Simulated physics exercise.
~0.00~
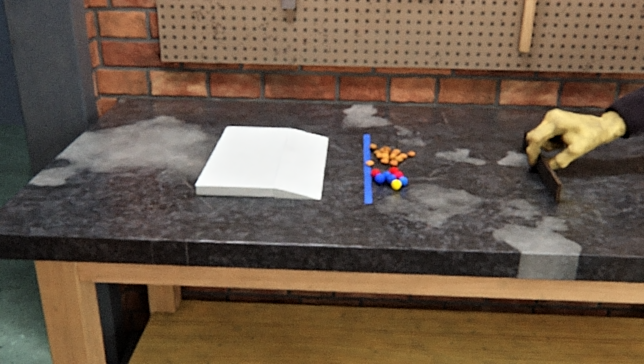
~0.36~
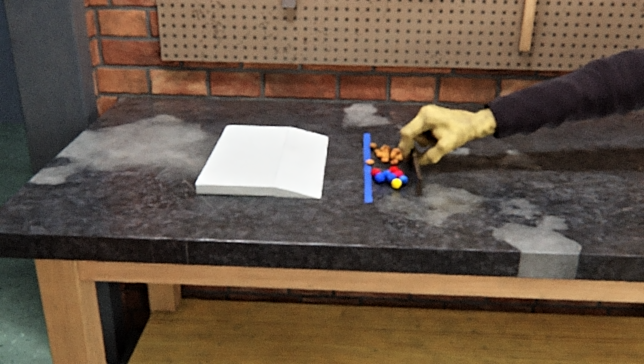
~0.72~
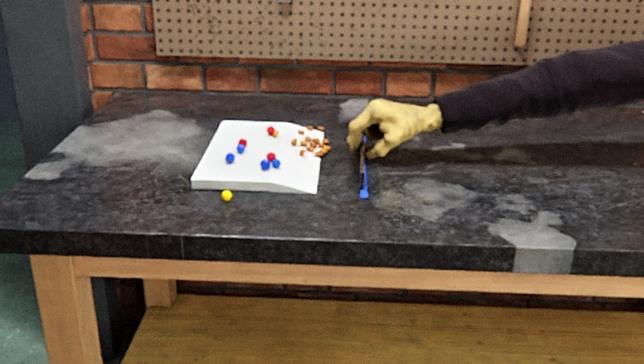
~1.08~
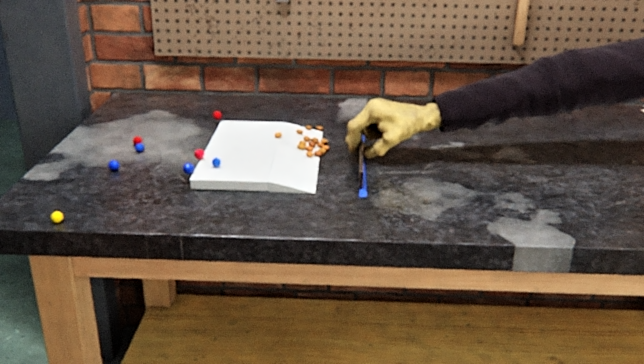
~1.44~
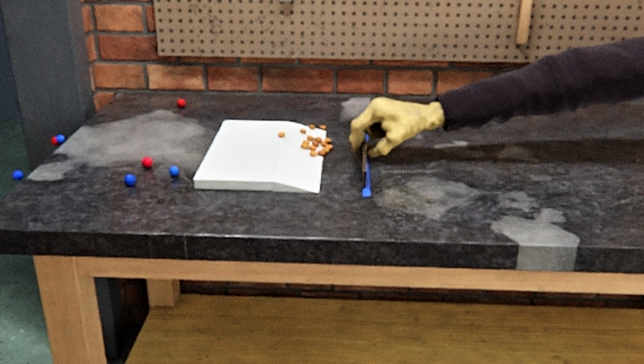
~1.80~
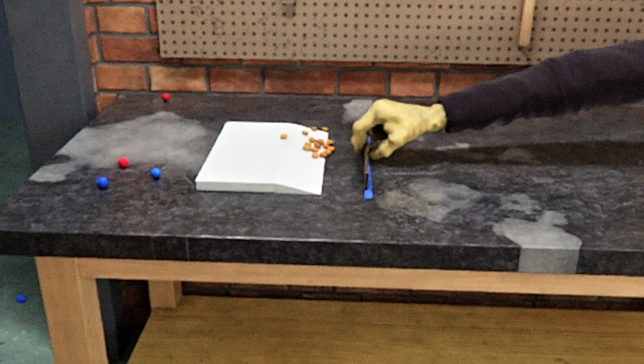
The footage shows a gloved hand sweeping a dark blade left across a worktop to blue tape, driving colored balls and small brown bits toward a white sloped slab. The balls roll over and beyond it, some leaving the table, while the brown bits stay around its right edge.
